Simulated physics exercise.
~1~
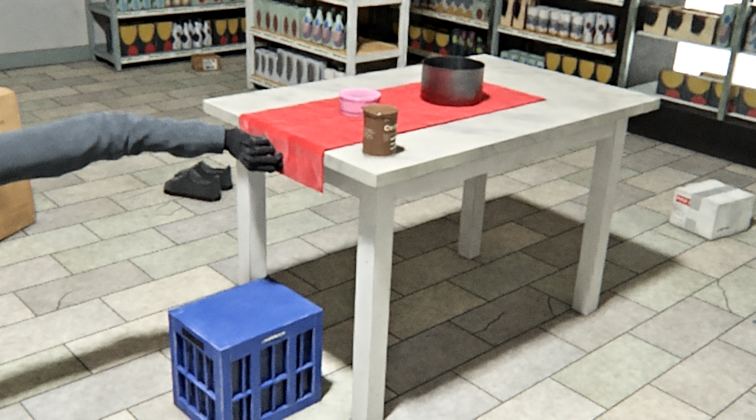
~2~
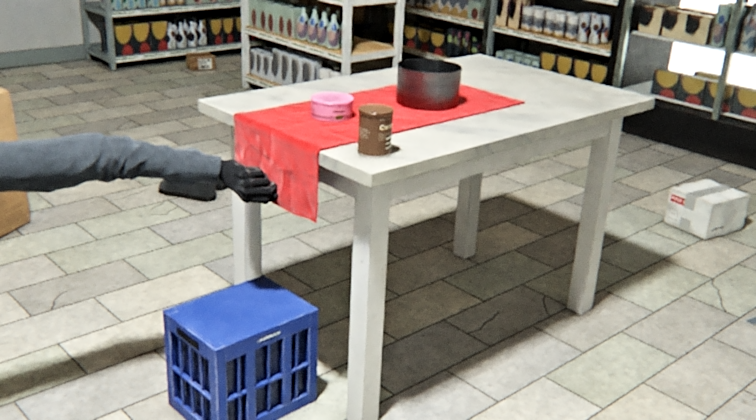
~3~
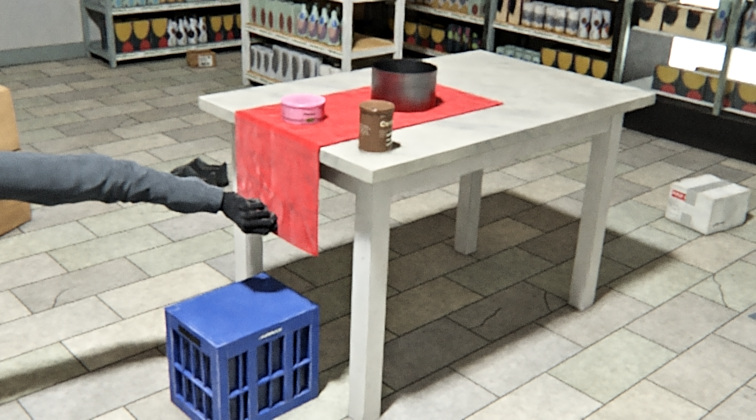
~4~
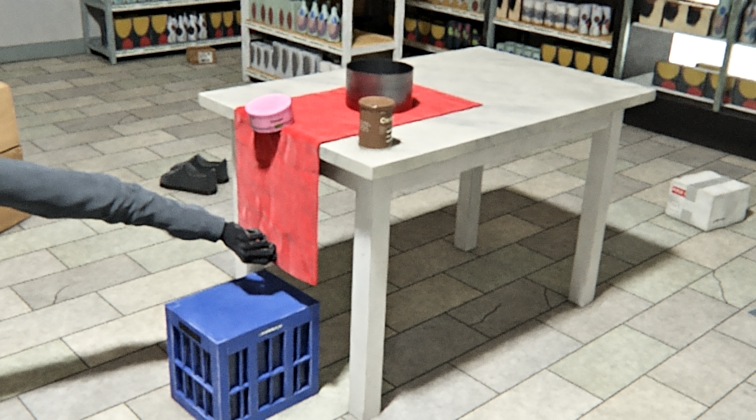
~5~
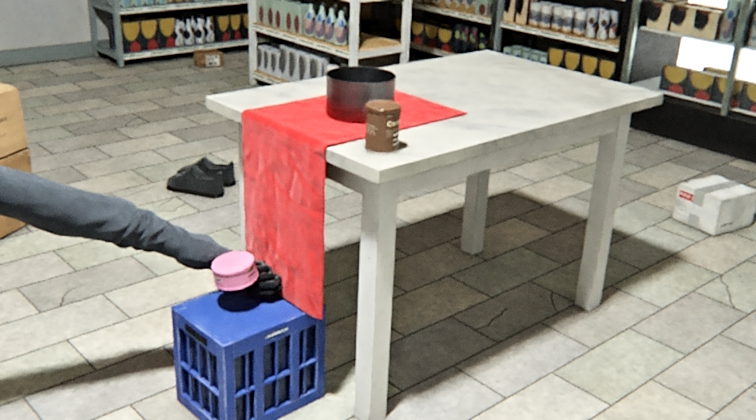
In a tiled shop with stocked shelves behind, a slightly swaying view looks down on a white table. A red scarf lies across it, holding a pink tub and a dark pot, with a brown tin near the front edge and a blue crate on the floor below. A black-gloved hand at the left draws the hanging end steadily down, carrying the tub and pot leftward. The tub reaches the edge and goes over, while the tin stays put. Finally the hem is down at the crate, the tub is below by the glove, and the pot and tin remain on the table.
